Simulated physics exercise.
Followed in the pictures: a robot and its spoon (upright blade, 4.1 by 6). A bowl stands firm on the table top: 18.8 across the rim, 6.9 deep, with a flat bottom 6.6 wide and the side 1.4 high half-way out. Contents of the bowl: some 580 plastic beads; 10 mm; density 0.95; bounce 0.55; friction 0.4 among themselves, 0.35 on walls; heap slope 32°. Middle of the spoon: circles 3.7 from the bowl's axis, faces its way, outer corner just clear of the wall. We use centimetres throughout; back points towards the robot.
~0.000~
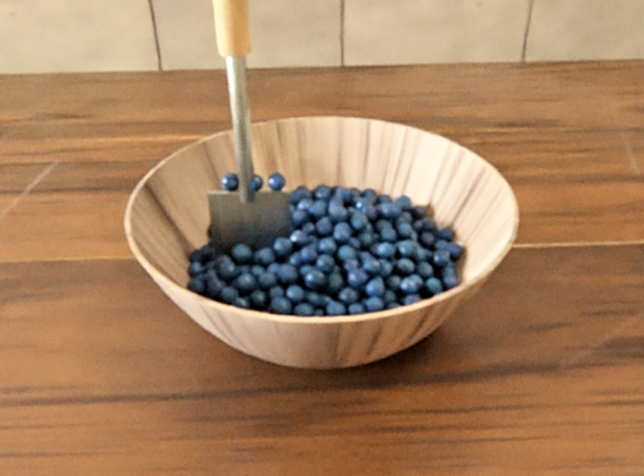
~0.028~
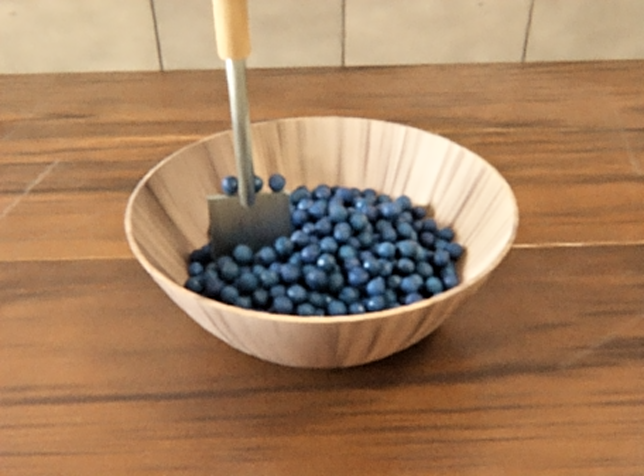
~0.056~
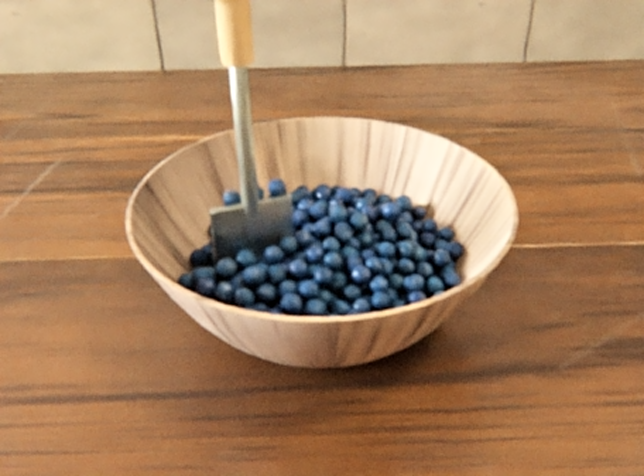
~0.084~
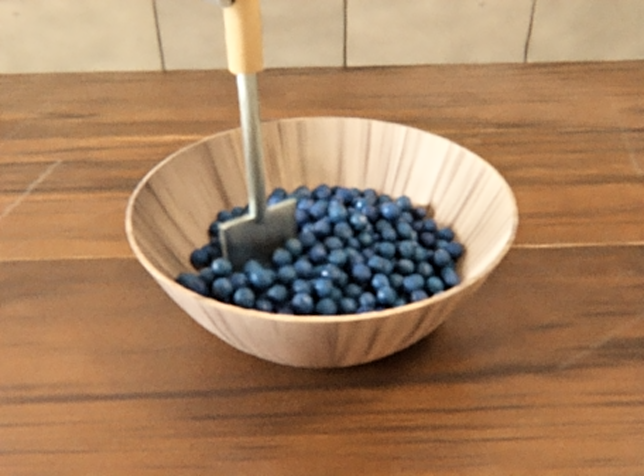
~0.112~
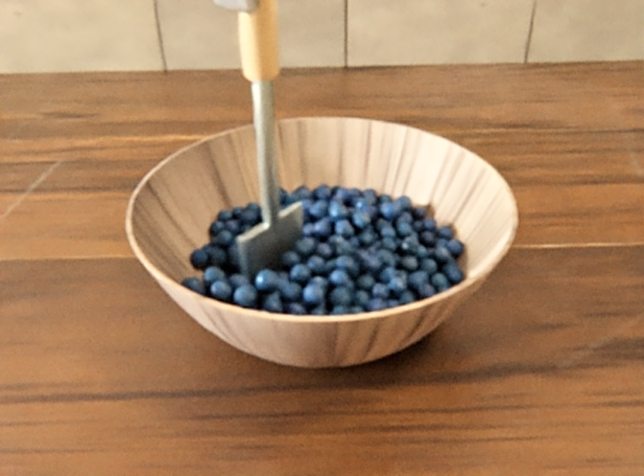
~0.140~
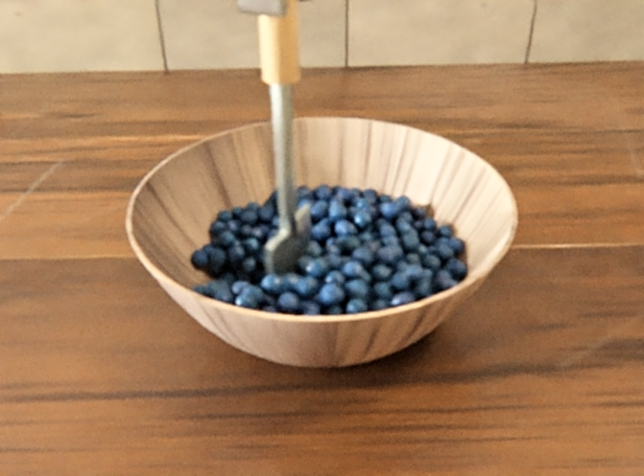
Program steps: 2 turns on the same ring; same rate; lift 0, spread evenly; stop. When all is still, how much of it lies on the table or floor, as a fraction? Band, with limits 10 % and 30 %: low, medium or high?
Low.
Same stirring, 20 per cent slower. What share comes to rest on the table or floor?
In that case it comes to around 0 percent.
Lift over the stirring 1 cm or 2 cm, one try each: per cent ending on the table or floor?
Near 5 in a hundred, then 0 in a hundred.
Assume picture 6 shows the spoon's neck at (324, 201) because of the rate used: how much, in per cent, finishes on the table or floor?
Some 15 %.
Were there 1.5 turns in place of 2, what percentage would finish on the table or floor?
I'd expect around 5 per cent.
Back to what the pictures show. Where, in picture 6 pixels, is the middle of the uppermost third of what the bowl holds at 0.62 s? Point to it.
The top third is centred near (225, 216) in the last picture.
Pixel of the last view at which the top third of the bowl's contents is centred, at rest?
I'd say close to (241, 279).
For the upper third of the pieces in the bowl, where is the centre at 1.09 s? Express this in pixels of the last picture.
I'd put it close to (364, 179).
After 0.62 s, 323° round, highest piece 9 above the table; 580 in the bowl, 2 on the table or floor.
After 1.09 s, 220° round, highest piece 8 above the table; 566 in the bowl, 15 on the table or floor, 1 in flight or on the tool.
After 1.53 s, 0° round, highest piece 7 above the table; 554 in the bowl, 28 on the table or floor.
After 2.23 s, 0° round, highest piece 7 above the table; 554 in the bowl, 28 on the table or floor.
At rest, 554 in the bowl, 28 on the table or floor. That is 5 % on the table or floor.
